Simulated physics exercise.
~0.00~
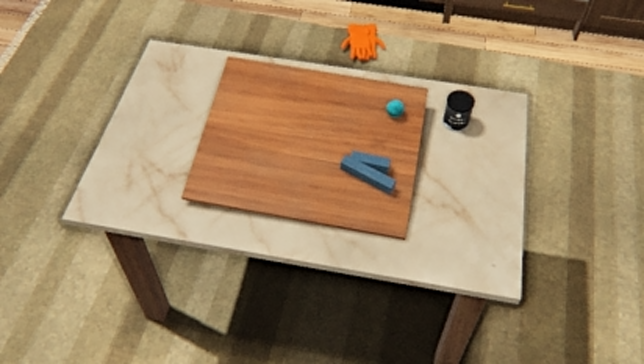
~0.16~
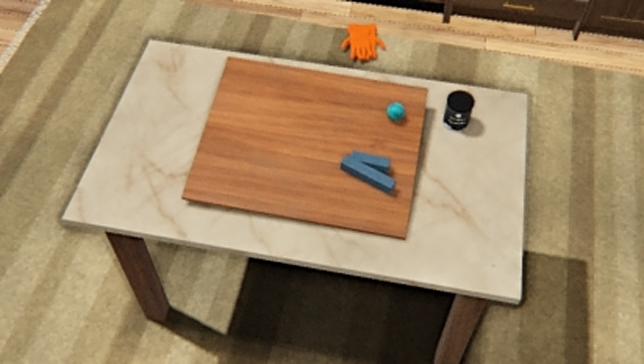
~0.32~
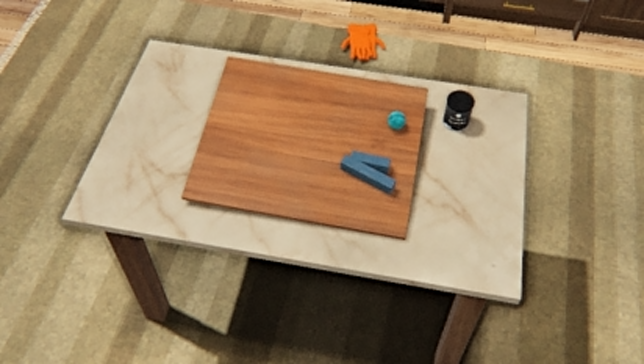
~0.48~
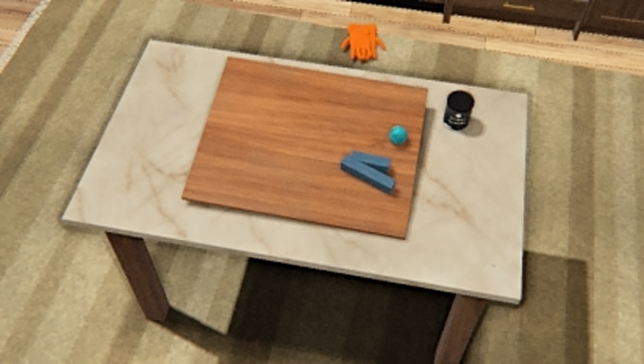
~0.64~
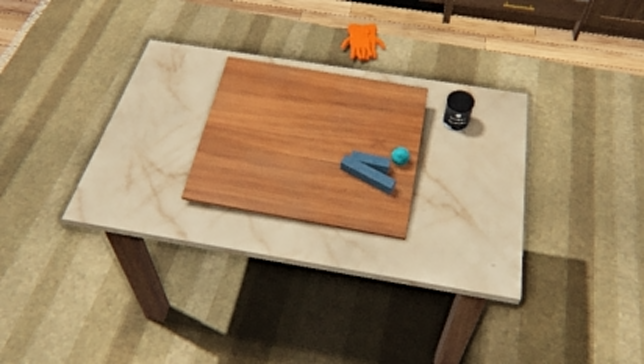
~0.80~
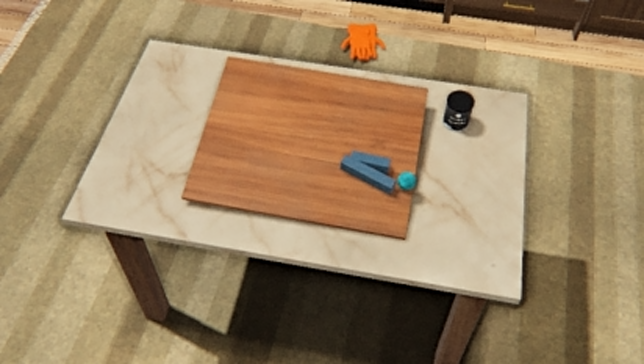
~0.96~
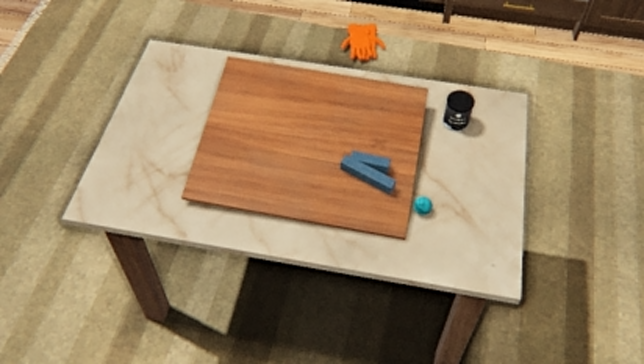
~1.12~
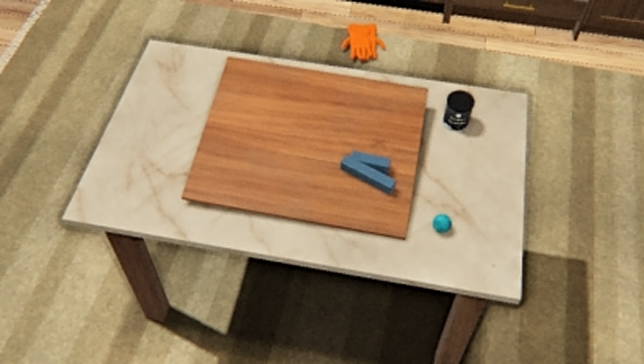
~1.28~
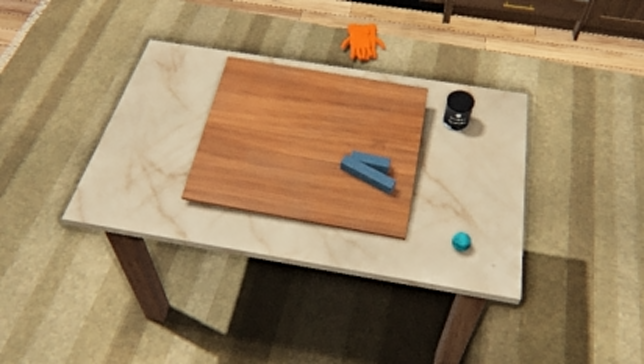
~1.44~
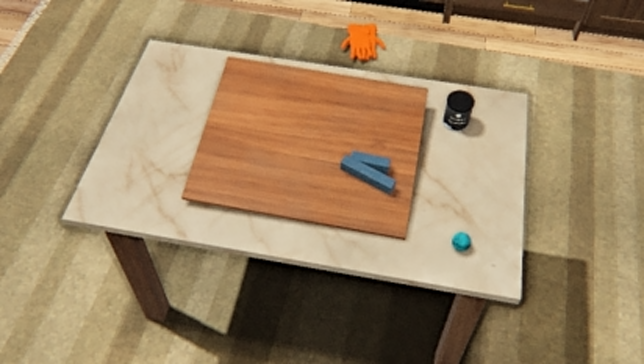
To begin with, a small turquoise ball rests near the upper right of a wide wooden board lying on a pale marble table, with a blue V-shaped block fixed below it. A black tin stands on the table to the right, and an orange glove lies beyond the far edge. The ball starts rolling slowly towards the viewer, then passes the right end of the blue block. It drifts rightward and leaves the board over its right edge, close to the near corner. Continuing across the marble, it finally stops near the table's front right corner, while the tin stays put.
